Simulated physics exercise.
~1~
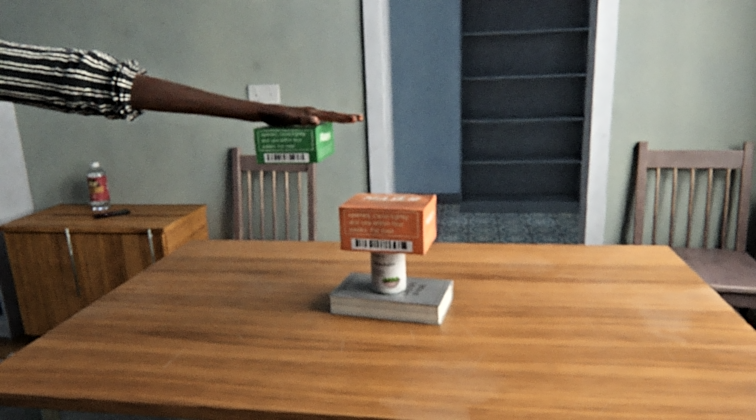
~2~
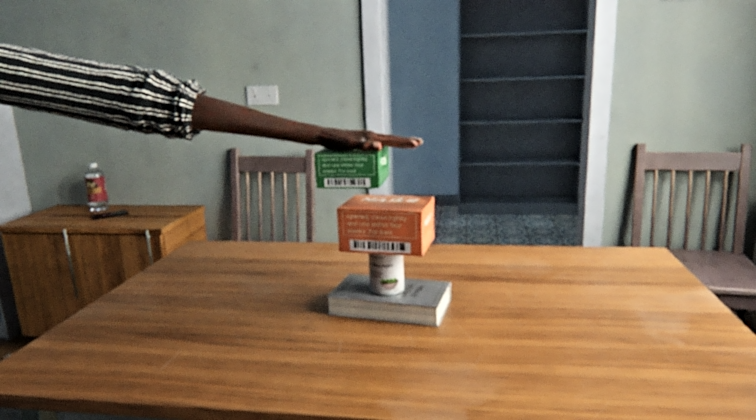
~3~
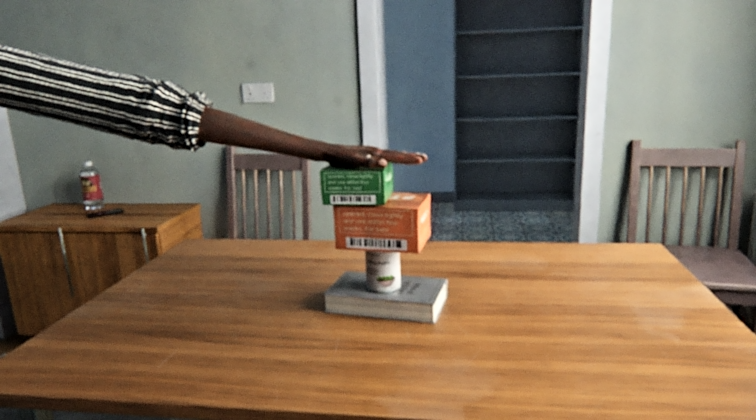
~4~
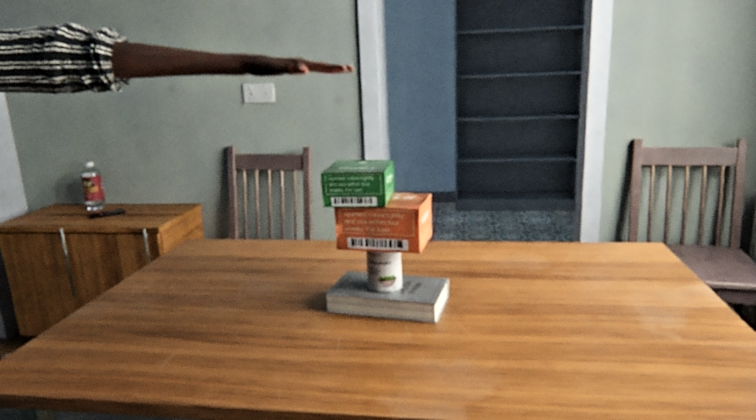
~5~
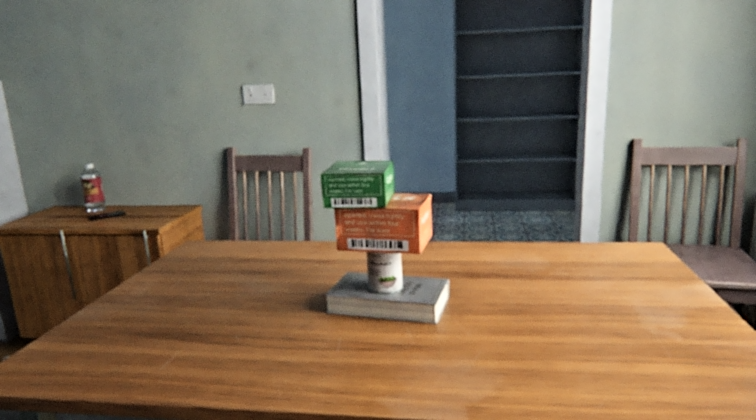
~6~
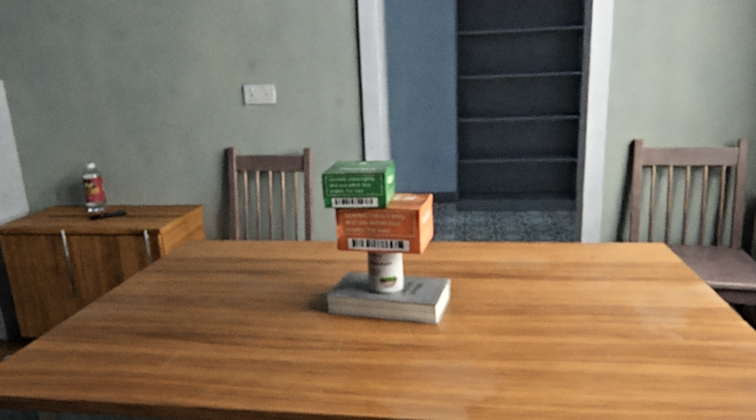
A green box was carried in from the left by a hand and lowered onto an orange box, which sat on a small white pot on top of a grey book. The hand let go and drew away, and the pile stayed standing.
